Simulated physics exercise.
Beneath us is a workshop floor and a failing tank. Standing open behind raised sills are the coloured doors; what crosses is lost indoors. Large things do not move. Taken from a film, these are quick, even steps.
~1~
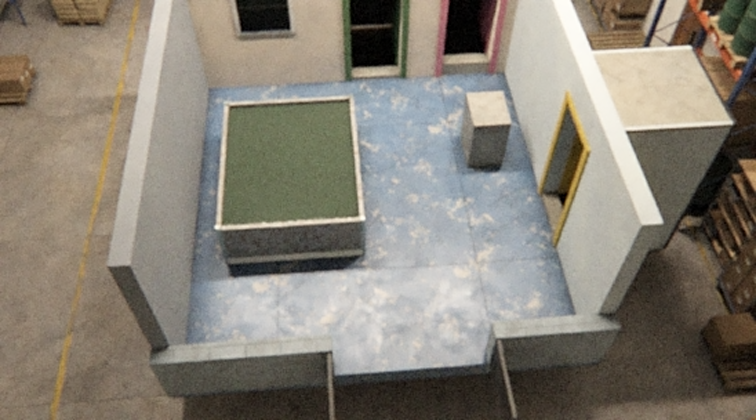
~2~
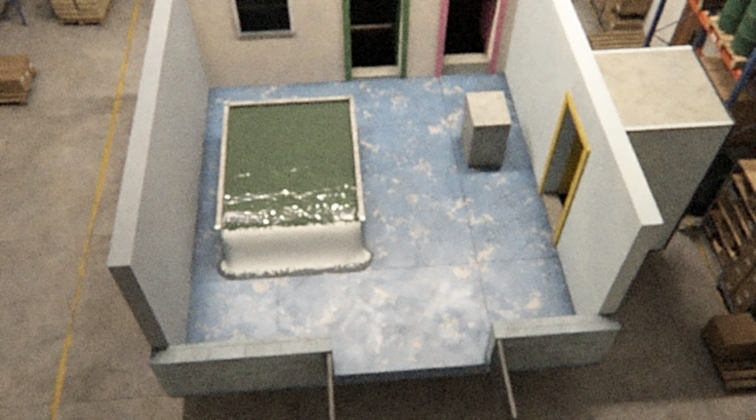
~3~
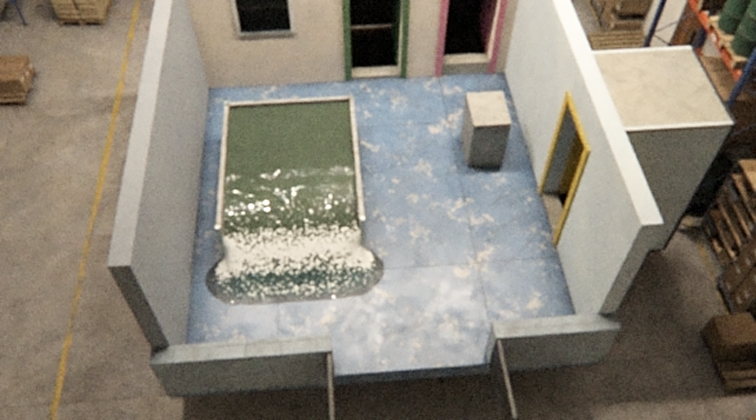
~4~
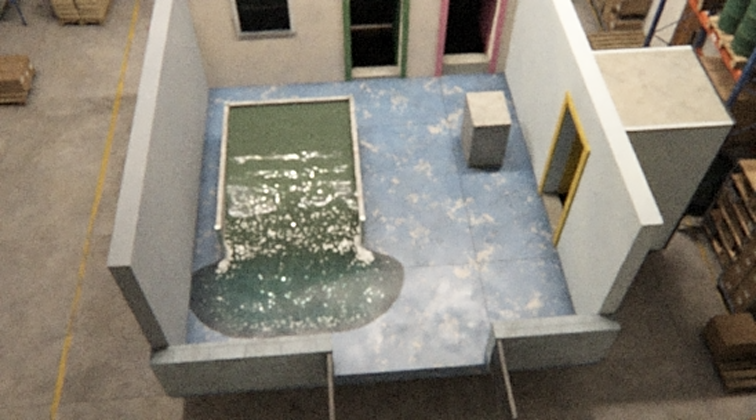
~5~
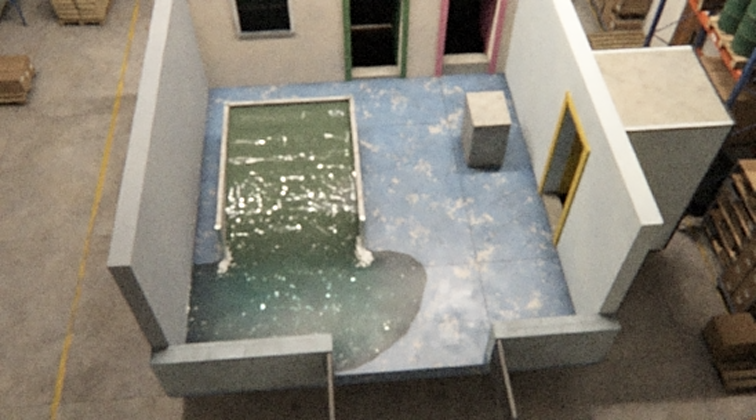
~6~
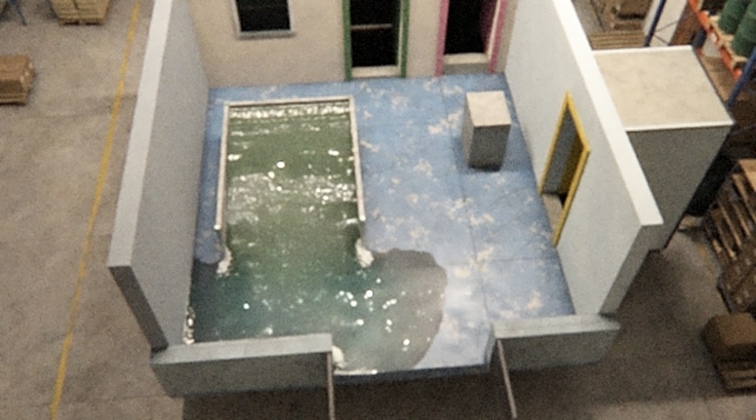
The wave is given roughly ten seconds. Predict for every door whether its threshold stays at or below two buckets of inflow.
The yellow door keeps it to two buckets. The pink door keeps it to two buckets. The green door keeps it to two buckets.
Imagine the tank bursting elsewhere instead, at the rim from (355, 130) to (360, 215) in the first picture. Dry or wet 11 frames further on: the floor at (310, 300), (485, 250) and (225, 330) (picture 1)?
Point by point: Unwetted; soaked; unwetted.
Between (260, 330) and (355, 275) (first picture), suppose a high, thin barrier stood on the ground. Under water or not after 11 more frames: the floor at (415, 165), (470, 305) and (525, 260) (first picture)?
Taking the points in order - unwetted, wetted, wetted.
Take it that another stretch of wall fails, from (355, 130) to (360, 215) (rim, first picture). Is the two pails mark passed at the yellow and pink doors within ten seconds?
Yellow door: Above; pink door: Below.
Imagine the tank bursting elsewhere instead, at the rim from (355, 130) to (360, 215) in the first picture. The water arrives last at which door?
The green one, I think.
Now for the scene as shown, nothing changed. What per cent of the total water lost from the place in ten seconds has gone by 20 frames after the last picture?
By my reckoning, 60 %.
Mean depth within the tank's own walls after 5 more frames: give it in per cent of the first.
58 percent or so.
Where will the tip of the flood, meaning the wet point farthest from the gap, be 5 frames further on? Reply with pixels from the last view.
Estimated pixel: (511, 345).
A moment on, water covers 25 % of the floor; the yellow door not reached, the pink door not reached, the green door not reached.
Next, water covers 30 % of the floor; the yellow door not reached, the pink door not reached, the green door not reached.
Then, water covers 45 % of the floor; the yellow door not reached, the pink door not reached, the green door not reached.
Later, water covers 90 % of the floor; the yellow door under two buckets in, the pink door wet at the sill, nothing in, the green door wet at the sill, nothing in.
In the end, water covers 100 % of the floor; the yellow door under two buckets in, the pink door wet at the sill, nothing in, the green door under two buckets in.
